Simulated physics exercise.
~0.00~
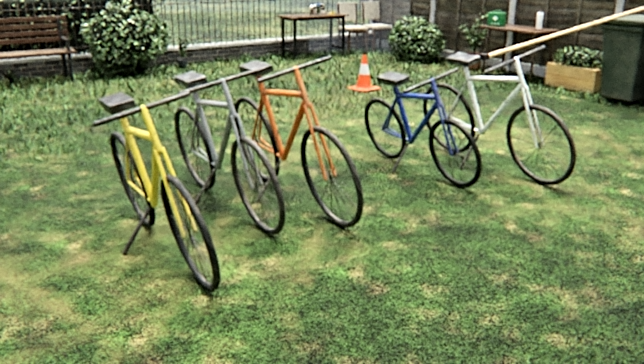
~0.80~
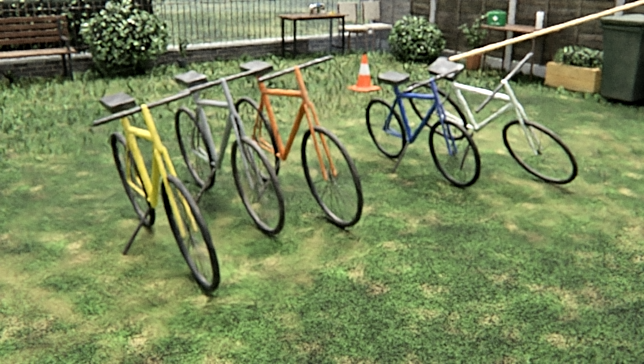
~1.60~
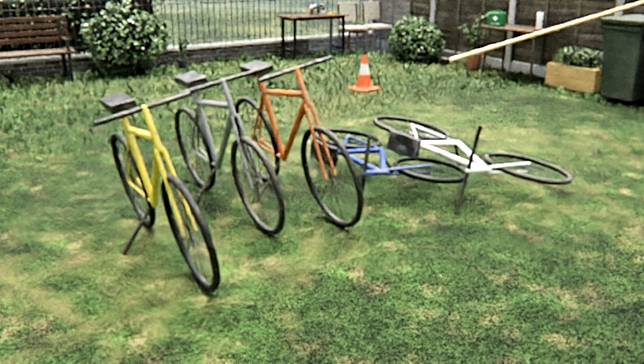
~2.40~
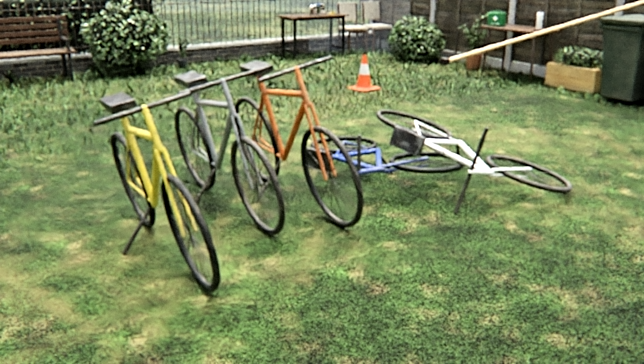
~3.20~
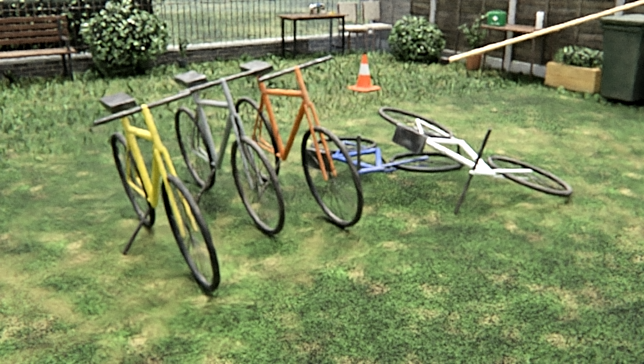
A pole tips the white bicycle into the blue one, and both fall, leaving three standing.
